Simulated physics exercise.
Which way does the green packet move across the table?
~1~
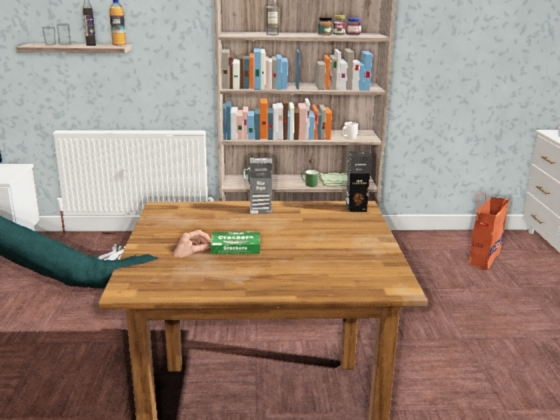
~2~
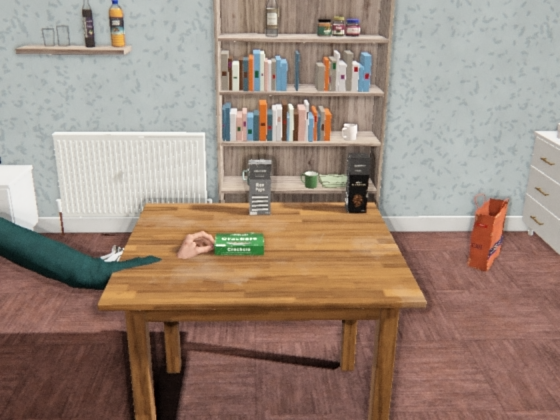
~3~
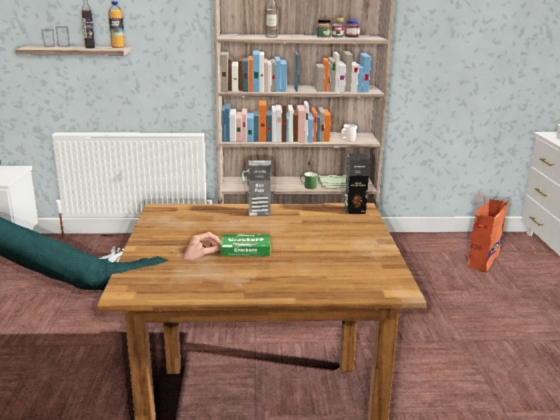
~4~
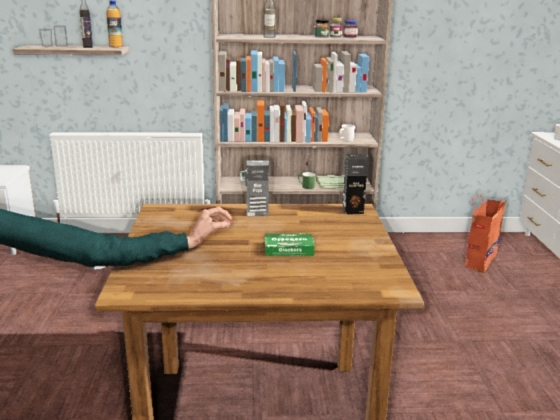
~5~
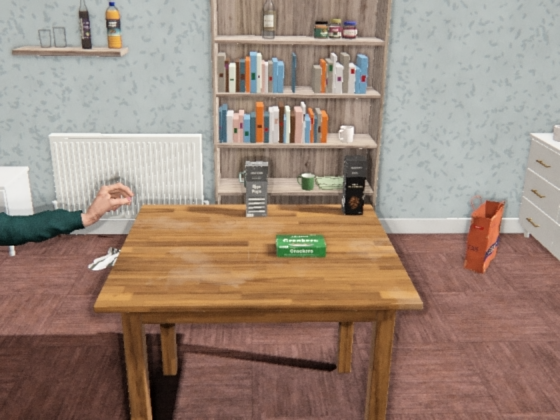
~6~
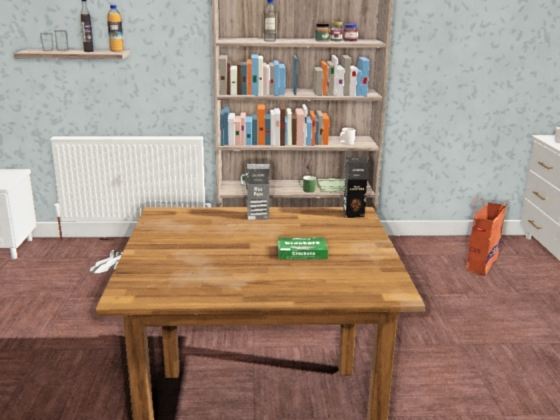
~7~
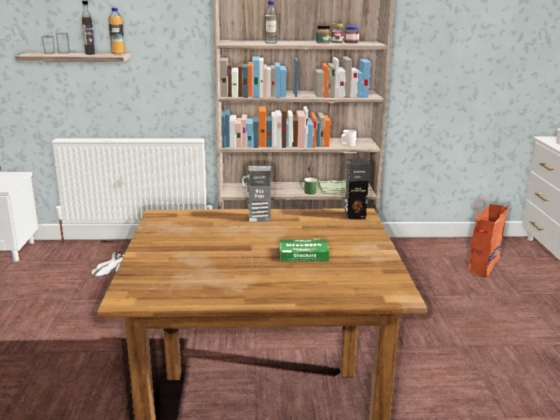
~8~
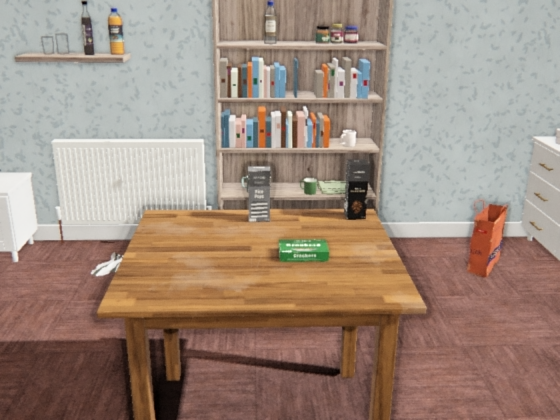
The green packet moves to the right, first with the hand on it and then a short way on its own.
